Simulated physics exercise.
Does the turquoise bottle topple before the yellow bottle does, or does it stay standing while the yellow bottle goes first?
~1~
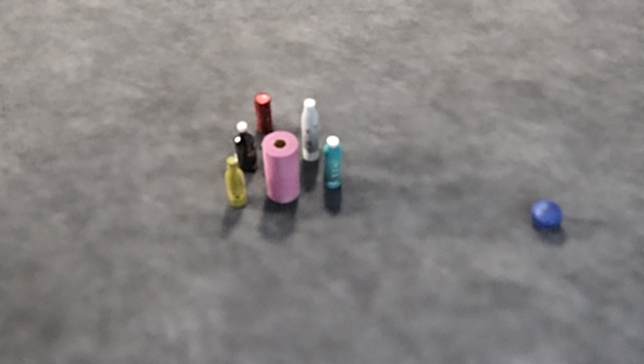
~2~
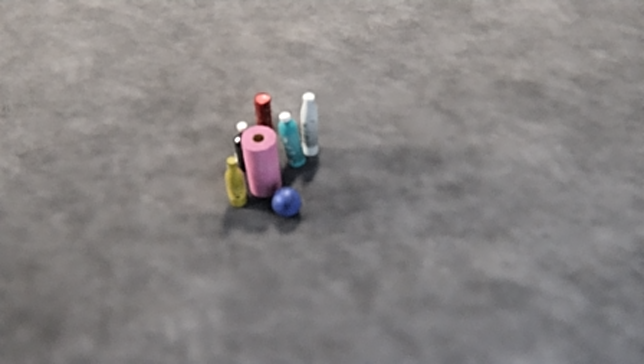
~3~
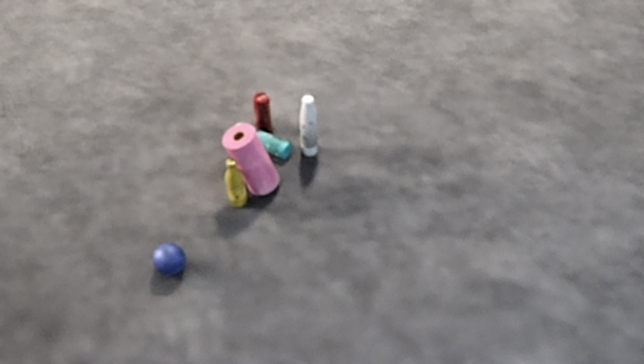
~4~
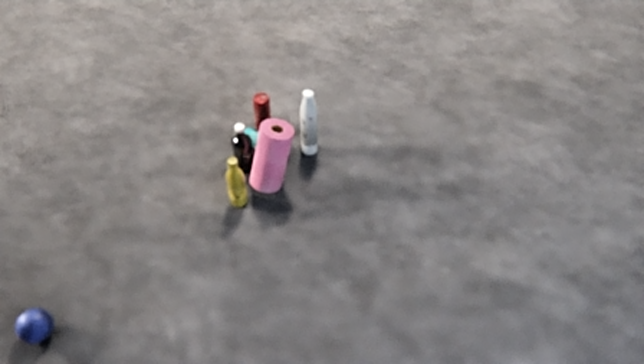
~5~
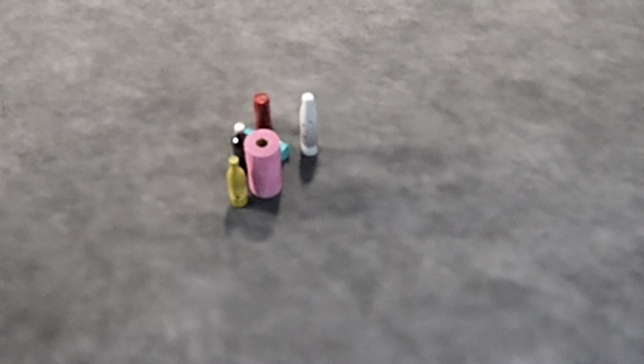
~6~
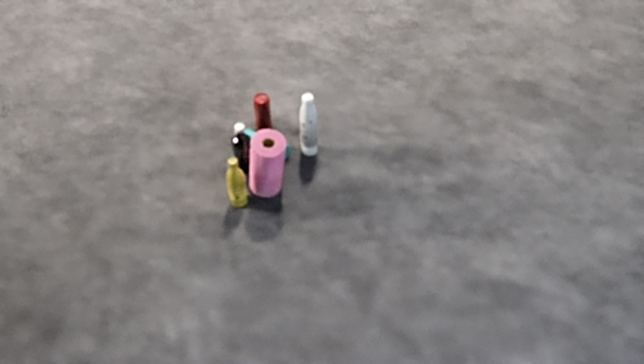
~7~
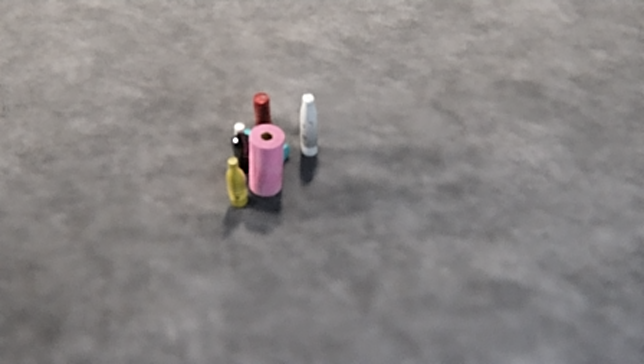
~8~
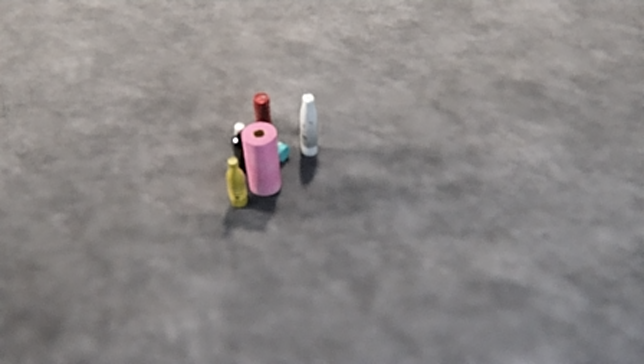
The turquoise bottle is the one that topples, falling onto its side behind the pink roll. The yellow bottle stays upright in its place.
